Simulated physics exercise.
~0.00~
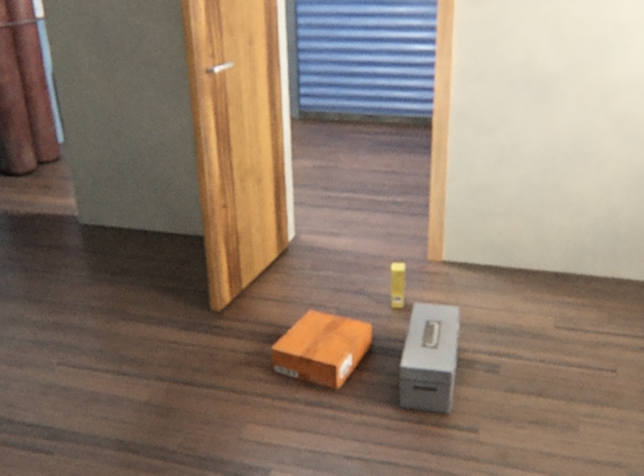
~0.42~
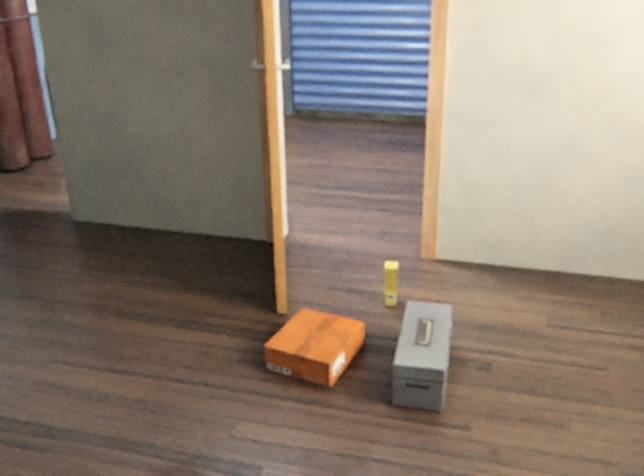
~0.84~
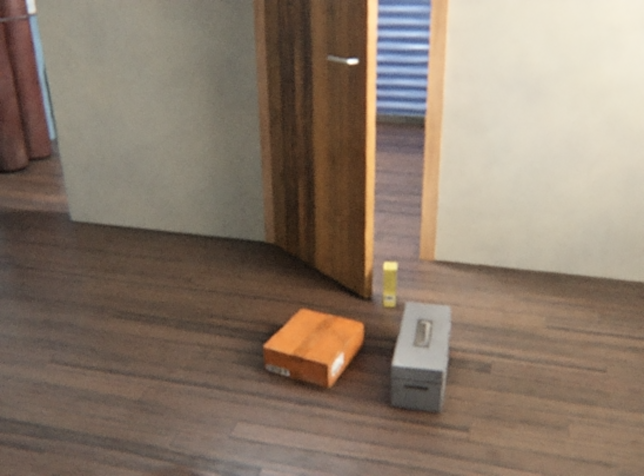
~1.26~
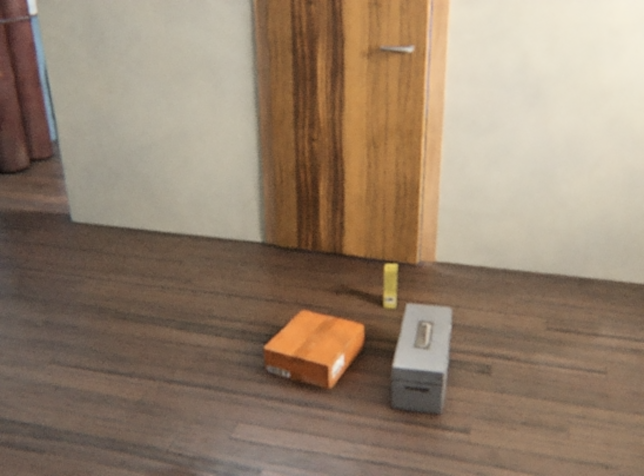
In a wood-floored room, an open wooden door swings almost shut behind three unmoved objects.
